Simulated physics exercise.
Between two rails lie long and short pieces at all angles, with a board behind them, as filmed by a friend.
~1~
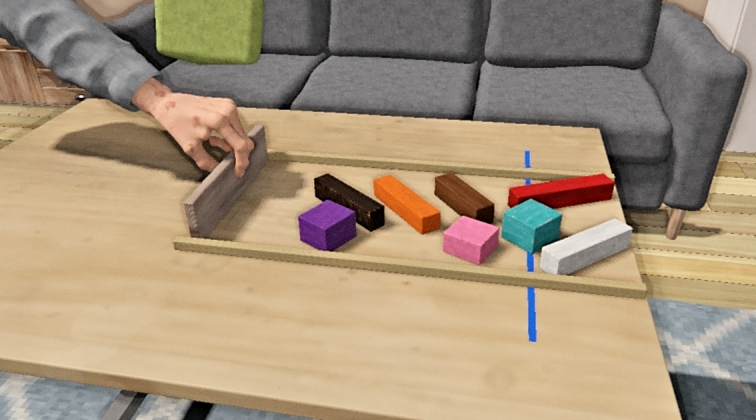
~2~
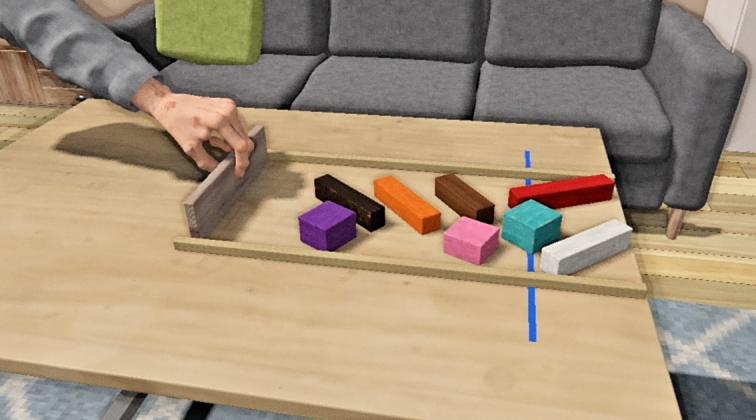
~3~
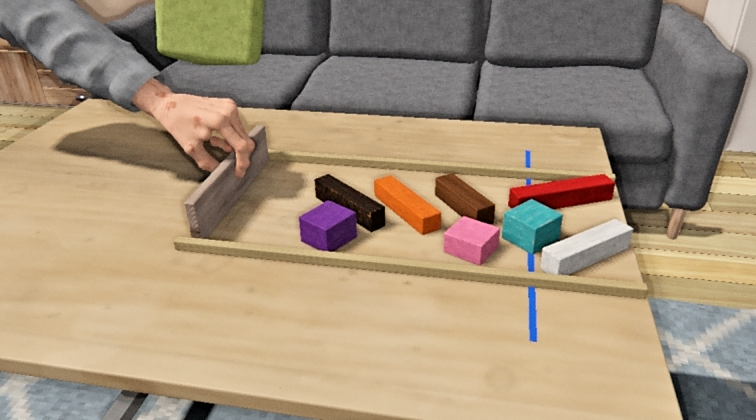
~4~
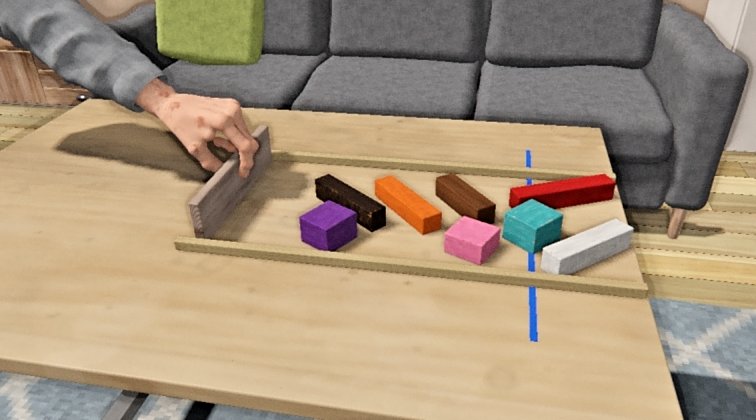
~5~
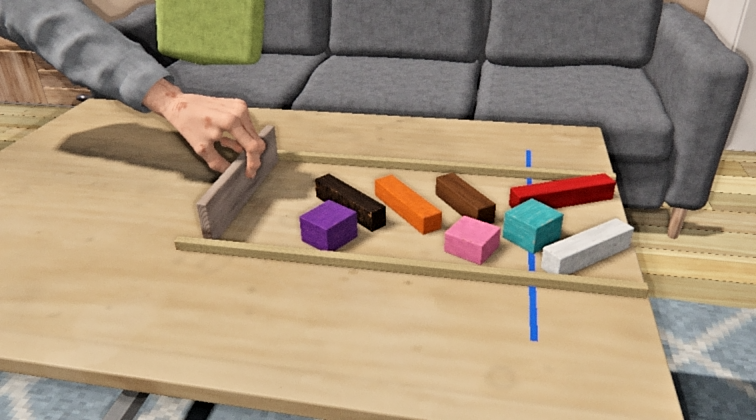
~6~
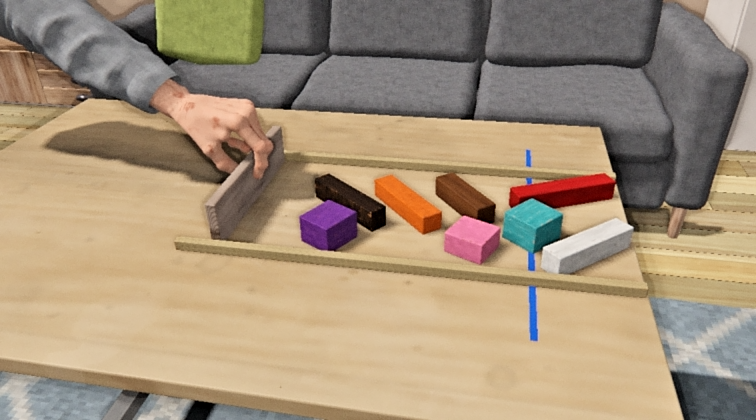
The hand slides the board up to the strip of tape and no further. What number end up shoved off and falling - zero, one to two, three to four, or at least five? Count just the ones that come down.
The count is one to two.
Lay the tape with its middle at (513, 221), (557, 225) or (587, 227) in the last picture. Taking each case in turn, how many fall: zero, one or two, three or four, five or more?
Tape by tape, the falls would be none, then three or four, then more than four.
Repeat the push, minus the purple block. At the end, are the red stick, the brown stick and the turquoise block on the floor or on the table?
Note: Red stick is off by the end; brown stick is on by the end; turquoise block is on by the end.
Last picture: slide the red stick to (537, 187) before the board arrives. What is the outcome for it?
If so, it ends up falling.
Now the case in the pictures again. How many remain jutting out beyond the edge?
That'd be 1.
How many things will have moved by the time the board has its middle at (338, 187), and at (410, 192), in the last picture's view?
The counts are 2 and 5.
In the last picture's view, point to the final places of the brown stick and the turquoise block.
(575, 190), and the other (614, 228).
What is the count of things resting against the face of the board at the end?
3 of them.
Soon after, none off yet; white bar at rest near (588, 247); red stick at rest near (562, 193); turquoise block at rest near (532, 226).
After that, none off yet; white bar moving near (601, 248); red stick displaced a little near (595, 188); turquoise block displaced about its own width near (559, 224).
In the end, the number that fall off is one or two; gone, red stick and white bar.
